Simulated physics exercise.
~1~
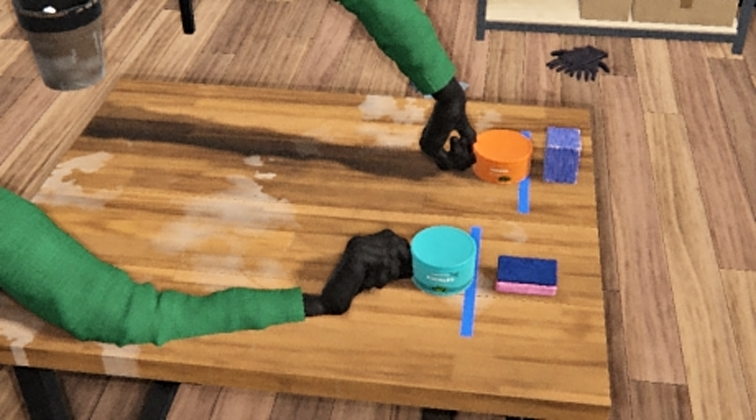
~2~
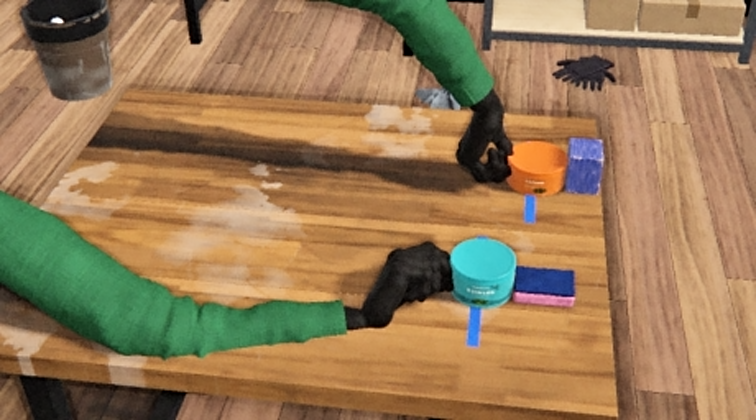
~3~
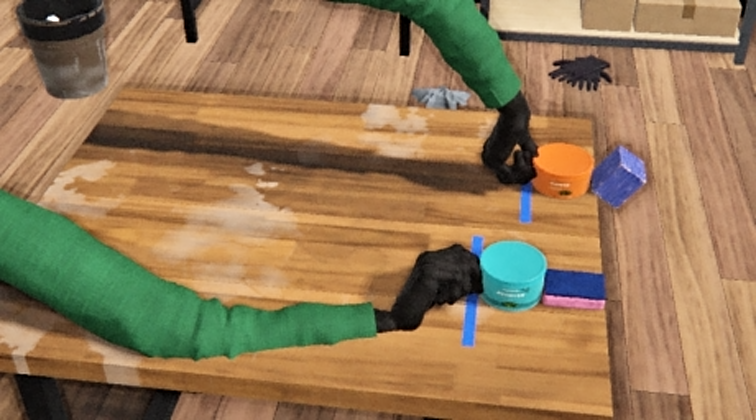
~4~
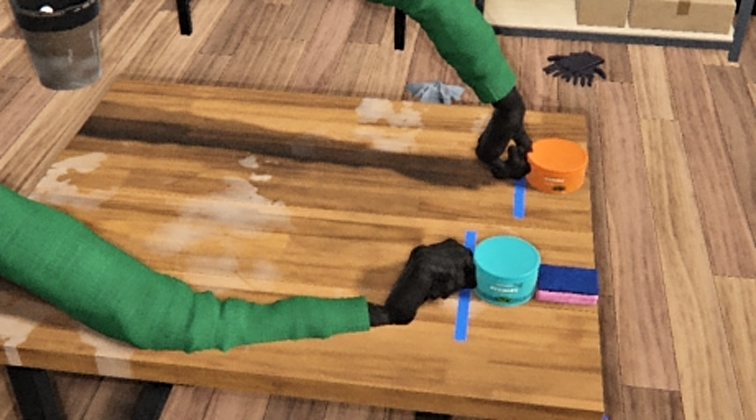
To begin with, two black-gloved hands in green sleeves rest against an orange tub and a turquoise tub on a worn wooden table, each near a strip of blue tape. A blue block stands beyond the orange tub, and a pink sponge with a dark blue top lies beyond the turquoise one. The hands push both tubs to the right until they meet the block and the sponge. As the pushing continues, the block tilts over the table's edge while the sponge slides up to it. Finally, the block drops out of sight off the edge, and the sponge stays on the table beside the turquoise tub.
